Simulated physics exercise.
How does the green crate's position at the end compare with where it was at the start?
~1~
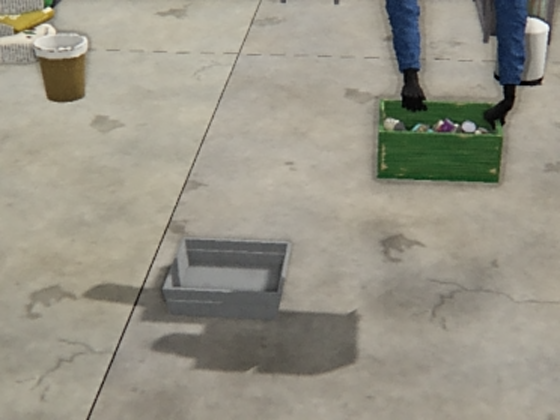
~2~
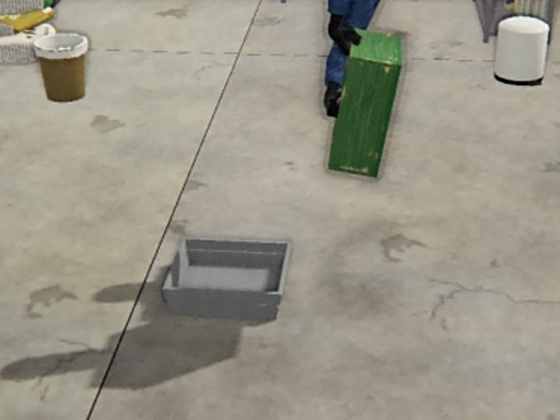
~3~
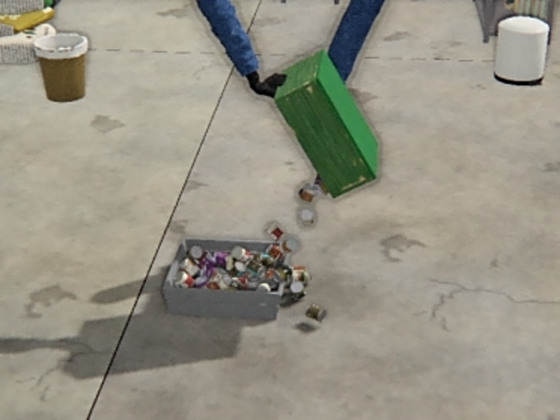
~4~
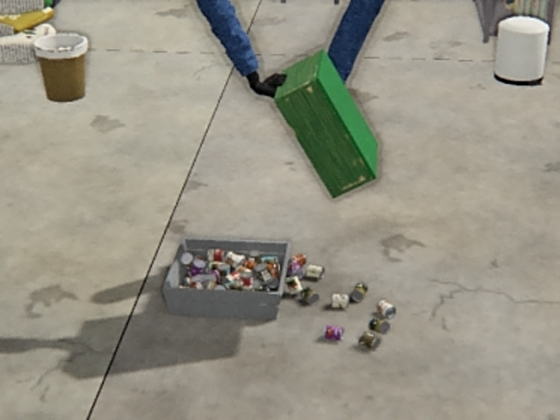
At the start the green crate is upright, well to the right of the grey carton. By the end it is further left, held tipped over close above the carton's right side.
